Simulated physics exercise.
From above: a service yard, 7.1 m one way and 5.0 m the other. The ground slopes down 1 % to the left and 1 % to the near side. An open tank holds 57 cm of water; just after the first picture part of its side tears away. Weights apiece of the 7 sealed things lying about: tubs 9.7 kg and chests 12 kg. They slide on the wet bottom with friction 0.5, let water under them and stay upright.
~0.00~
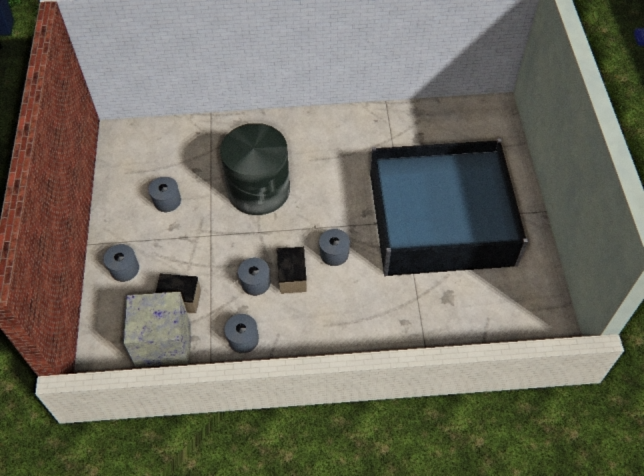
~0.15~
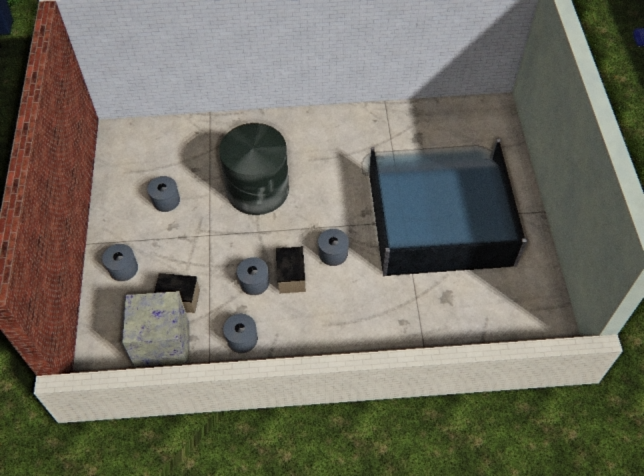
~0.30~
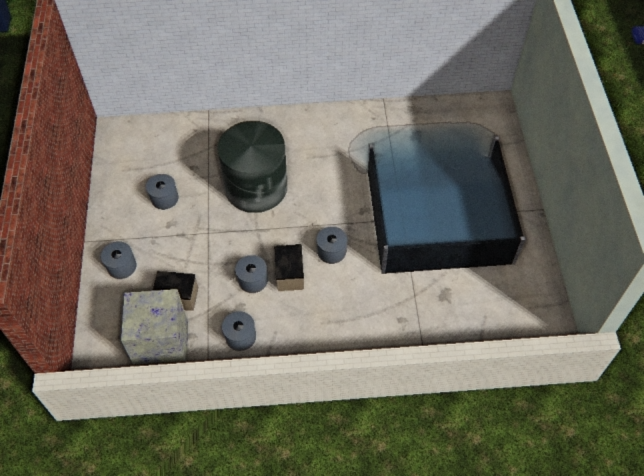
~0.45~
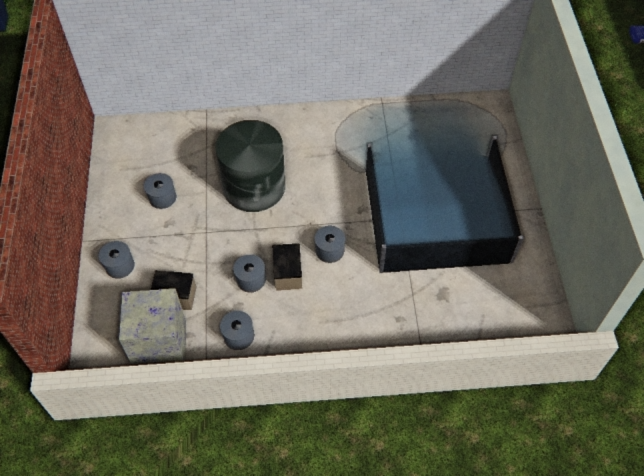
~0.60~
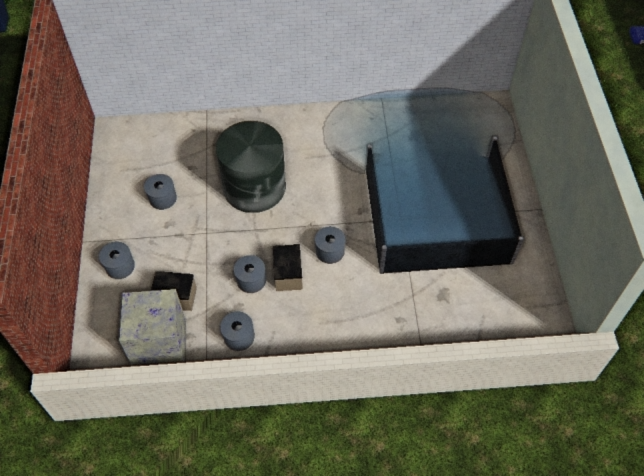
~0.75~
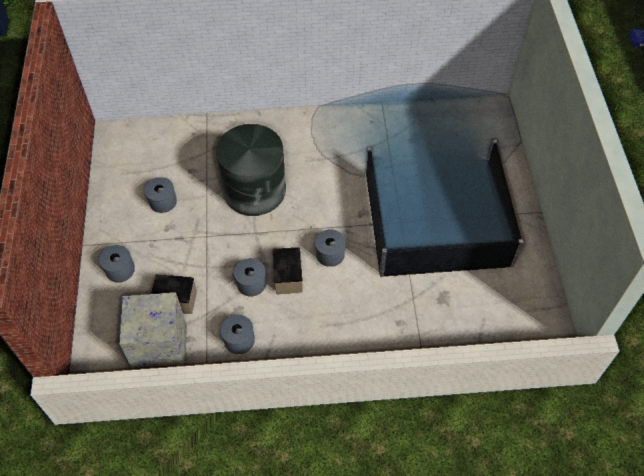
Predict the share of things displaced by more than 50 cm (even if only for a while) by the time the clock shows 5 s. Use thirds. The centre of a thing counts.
Share: Less than a third.
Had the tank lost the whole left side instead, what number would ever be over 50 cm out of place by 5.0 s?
In that case 6 of them.
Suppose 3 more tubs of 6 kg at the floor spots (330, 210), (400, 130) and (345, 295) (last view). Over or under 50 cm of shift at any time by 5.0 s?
In turn: Short of it, over, less.
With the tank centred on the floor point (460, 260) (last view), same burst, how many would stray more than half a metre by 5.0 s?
In that case 0 of them.
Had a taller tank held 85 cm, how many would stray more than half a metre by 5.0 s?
Then 3.
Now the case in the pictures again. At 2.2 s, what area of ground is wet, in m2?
About 13 m2.
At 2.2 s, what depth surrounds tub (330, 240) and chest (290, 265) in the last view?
Roughly 0 and 0 cm.
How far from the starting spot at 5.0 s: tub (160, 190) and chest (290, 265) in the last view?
In turn: 20 cm, 0 cm.
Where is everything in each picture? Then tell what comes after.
The first picture shows a tub at (254, 271) rests on the ground; a tub at (241, 328), on the bottom; water covers 3.3 m2; 0 of 7 have shifted.
The second picture shows a tub at (253, 271), on the bottom; a tub at (240, 328) rests on the ground; 4.2 m2 under water; 0 of 7 have shifted.
The third picture shows a tub at (251, 268) rests on the ground; a tub at (239, 326) rests on the ground; 5.5 m2 under water; 0 of 7 have shifted.
The fourth picture shows a tub at (249, 268), on the bottom; a tub at (237, 325) rests on the ground; 6.8 m2 under water; 0 of 7 have shifted.
The fifth picture shows a tub at (250, 268) rests on the ground; a tub at (237, 326), on the bottom; water covers 7.9 m2; 0 of 7 have shifted.
The sixth picture shows a tub at (250, 271) rests on the ground; a tub at (237, 329) rests on the ground; water covers 8.4 m2; 0 of 7 have shifted.
After 1.1 s 0 of 7 are over 50 cm from their spots; 0 afloat.
After 2.2 s 0 of 7 are over 50 cm from their spots; 0 afloat.
After 3.5 s 0 of 7 are over 50 cm from their spots; 0 afloat.
After 5.0 s 0 of 7 are over 50 cm from their spots, and 0 have been at some point; 0 afloat.
